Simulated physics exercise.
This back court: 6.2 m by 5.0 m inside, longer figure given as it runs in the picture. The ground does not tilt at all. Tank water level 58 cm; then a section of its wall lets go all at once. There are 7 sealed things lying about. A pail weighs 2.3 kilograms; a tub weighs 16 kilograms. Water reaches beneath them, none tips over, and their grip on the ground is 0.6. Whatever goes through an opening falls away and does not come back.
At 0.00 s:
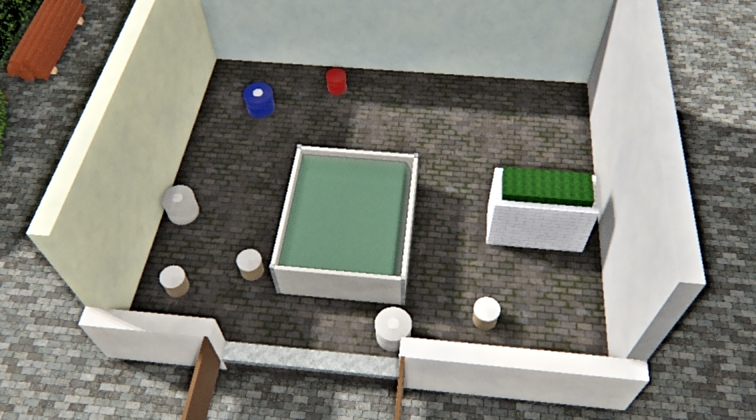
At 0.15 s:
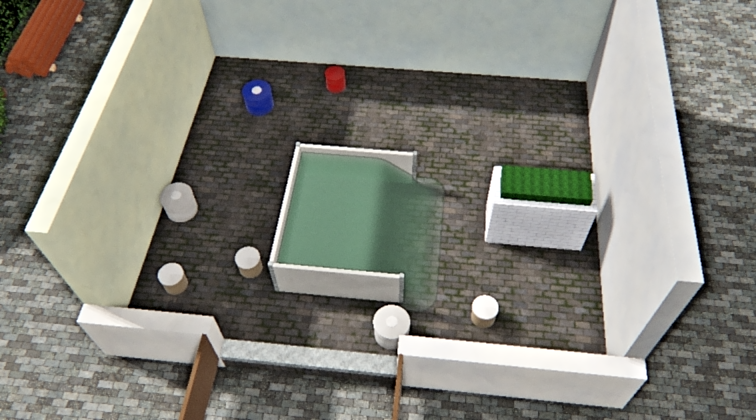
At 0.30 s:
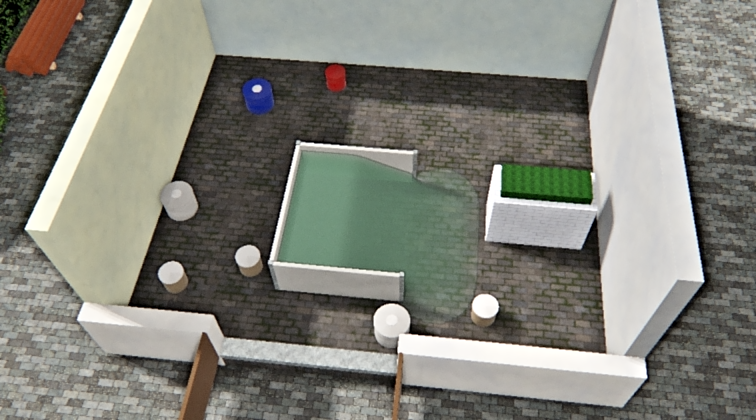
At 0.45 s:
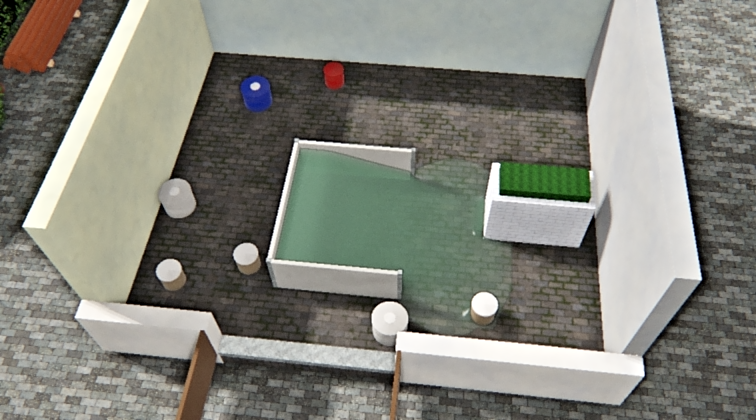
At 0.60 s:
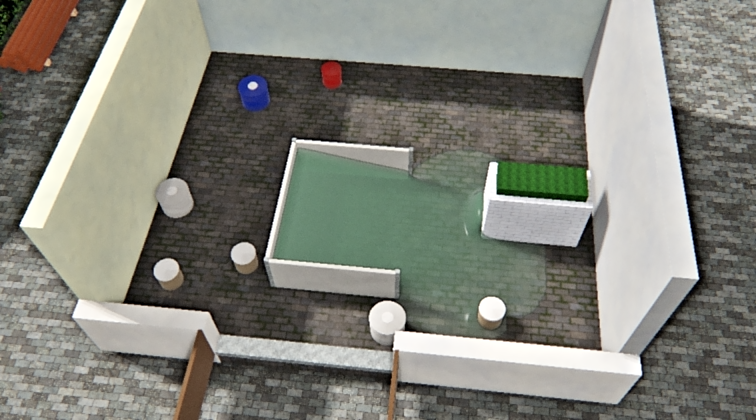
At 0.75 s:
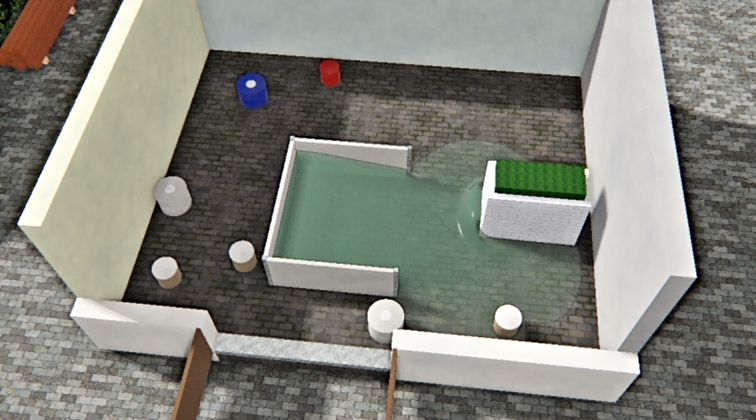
The clip shows a walled paved court where one side of a white-walled tank disappears and greenish water spreads rightward across the ground, reaching around a white planter and shifting a small white-topped cylinder to the right.
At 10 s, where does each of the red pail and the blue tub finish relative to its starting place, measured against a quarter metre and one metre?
At that moment, the red pail is more than one metre away; the blue tub is less than a quarter metre away.
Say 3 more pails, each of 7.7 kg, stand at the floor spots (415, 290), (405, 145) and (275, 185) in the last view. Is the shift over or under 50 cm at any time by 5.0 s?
In the order listed: Across the line; behind the line; behind the line.
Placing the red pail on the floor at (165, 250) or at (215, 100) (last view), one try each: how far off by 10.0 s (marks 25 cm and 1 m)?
Results, in order: Essentially stationary, then displaced moderately.
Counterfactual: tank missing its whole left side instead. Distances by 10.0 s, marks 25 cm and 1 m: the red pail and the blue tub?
Then the red pail goes a great distance and the blue tub goes a great distance.
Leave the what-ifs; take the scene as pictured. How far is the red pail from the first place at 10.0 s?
250 cm.
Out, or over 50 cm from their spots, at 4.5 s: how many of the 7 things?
The answer is 2.
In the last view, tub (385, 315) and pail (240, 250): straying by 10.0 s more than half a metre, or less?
First one went too far, second one stayed inside.
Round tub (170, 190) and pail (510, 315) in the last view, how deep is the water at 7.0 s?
Roughly 2 and 7 cm.
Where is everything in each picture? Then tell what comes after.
The first frame shows the red pail at (336, 75), on the bottom; the blue tub at (258, 93) rests on the ground; 2.9 m2 under water; 0 of 7 have shifted.
The second frame shows the red pail at (335, 73), on the bottom; the blue tub at (257, 90), on the bottom; water covers 3.9 m2; 0 of 7 have shifted.
The third frame shows the red pail at (335, 71) rests on the ground; the blue tub at (257, 89), on the bottom; 5.1 m2 under water; 0 of 7 have shifted.
The fourth frame shows the red pail at (334, 69), on the bottom; the blue tub at (255, 87) rests on the ground; water covers 6.3 m2; 0 of 7 have shifted.
The fifth frame shows the red pail at (331, 68) rests on the ground; the blue tub at (253, 86) rests on the ground; 7.5 m2 under water; 1 of 7 have shifted.
The sixth frame shows the red pail at (330, 67), on the bottom; the blue tub at (251, 84) rests on the ground; water covers 8.9 m2; 1 of 7 have shifted.
After 2.0 s the red pail is near (330, 67), 0.0 m from its start, aground; the blue tub is near (251, 84), 0.0 m from its start, aground; 0 of 7 are out; 1 afloat.
After 4.5 s the red pail is near (325, 68), 0.1 m from its start, aground; the blue tub is near (251, 84), 0.0 m from its start, aground; 0 of 7 are out; 1 afloat.
After 7.0 s the red pail is near (207, 53), 2.0 m from its start, afloat; the blue tub is near (251, 84), 0.0 m from its start, aground; 0 of 7 are out; 2 afloat.
After 10.0 s the red pail is near (204, 153), 2.5 m from its start, afloat; the blue tub is near (251, 84), 0.0 m from its start, aground; 0 of 7 are out; 4 afloat.
